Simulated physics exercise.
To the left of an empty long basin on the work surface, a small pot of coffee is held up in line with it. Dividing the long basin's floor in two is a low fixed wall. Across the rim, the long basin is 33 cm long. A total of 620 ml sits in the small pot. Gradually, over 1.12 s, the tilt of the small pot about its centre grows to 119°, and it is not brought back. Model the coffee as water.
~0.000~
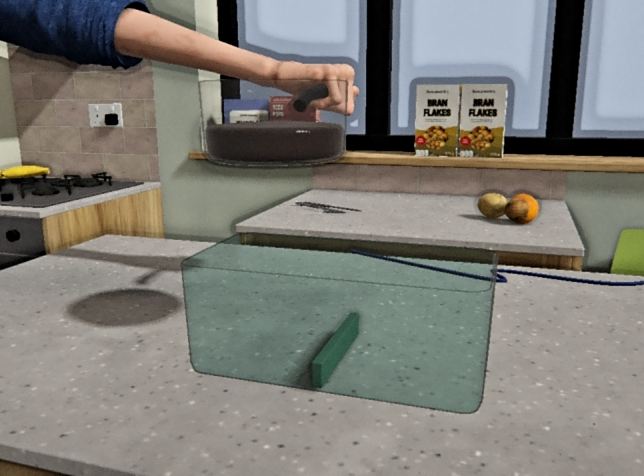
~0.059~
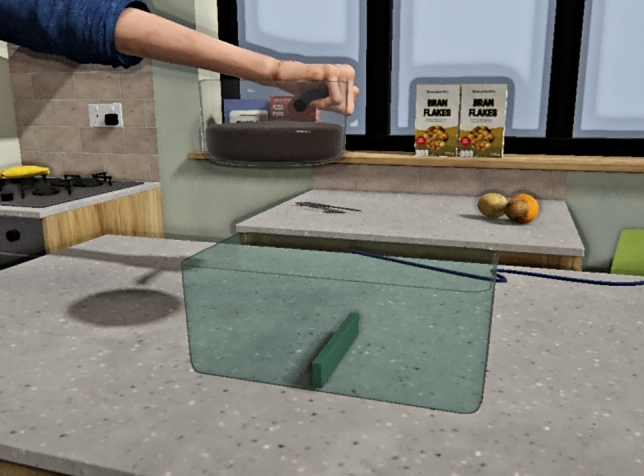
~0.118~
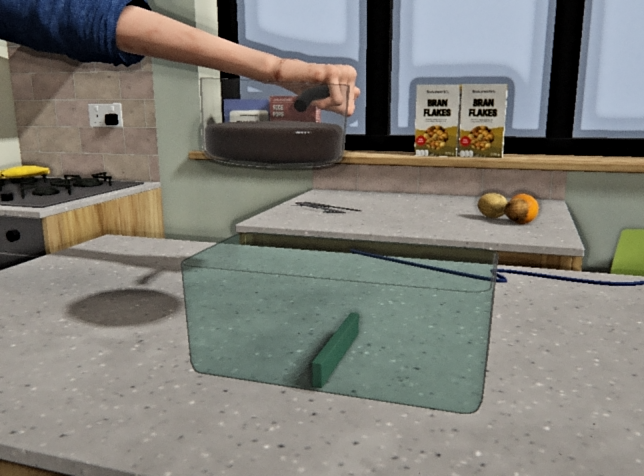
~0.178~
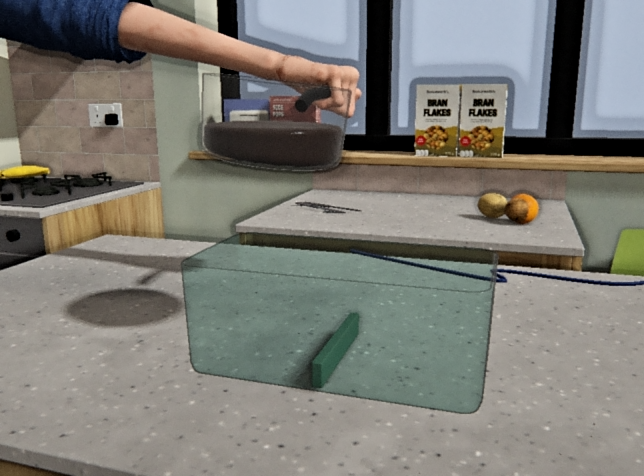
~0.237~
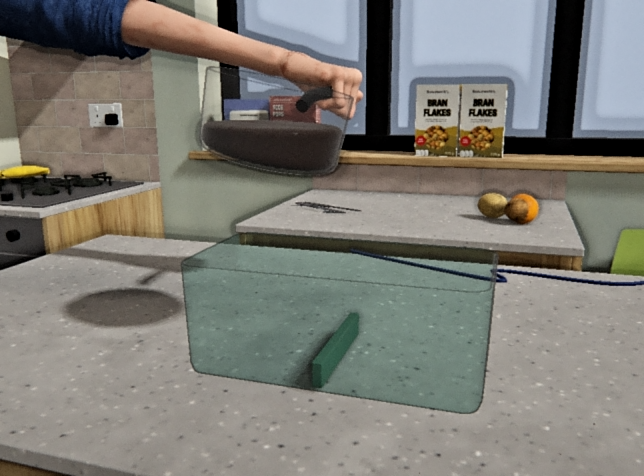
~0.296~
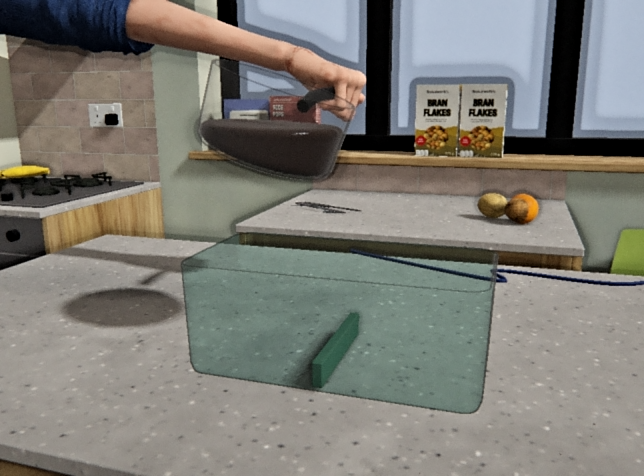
We see a hand holding a small dark pot in the air, up and to the left of an empty clear green basin on a speckled worktop; the hand slowly tilts the pot a little to the right.
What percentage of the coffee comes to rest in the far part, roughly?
80 %.
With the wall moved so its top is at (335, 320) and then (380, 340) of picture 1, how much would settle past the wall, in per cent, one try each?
90 % and 40 %.
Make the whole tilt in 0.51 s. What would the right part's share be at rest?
That would be about 65 in a hundred, I'd say.
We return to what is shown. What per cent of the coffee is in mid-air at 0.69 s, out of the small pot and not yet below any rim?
I'd put it at about 34 percent.
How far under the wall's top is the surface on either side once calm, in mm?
About 24 mm left, about 10 mm right.
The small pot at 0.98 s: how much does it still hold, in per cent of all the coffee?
Near 7 in a hundred.
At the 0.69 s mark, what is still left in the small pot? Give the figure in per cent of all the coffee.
I'd put it near 54 percent.
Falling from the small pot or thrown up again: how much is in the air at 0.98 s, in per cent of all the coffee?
About 10 per cent.
Then, 0.69 s in, the tilt is 81° and 54 per cent is still to pour, 0 is left of the wall and 11 right of it.
Then, 0.98 s in, the tilt is 115° and 7 per cent is still to pour, 12 is left of the wall and 71 right of it.
Then, 1.29 s in, the tilt is 119° and 0 per cent is still to pour, 17 is left of the wall and 82 right of it.
Then, 1.62 s in, the tilt is 119° and 0 per cent is still to pour, 20 is left of the wall and 80 right of it.
Finally, 20 per cent lies left of the wall, 80 right of it and 1 outside.
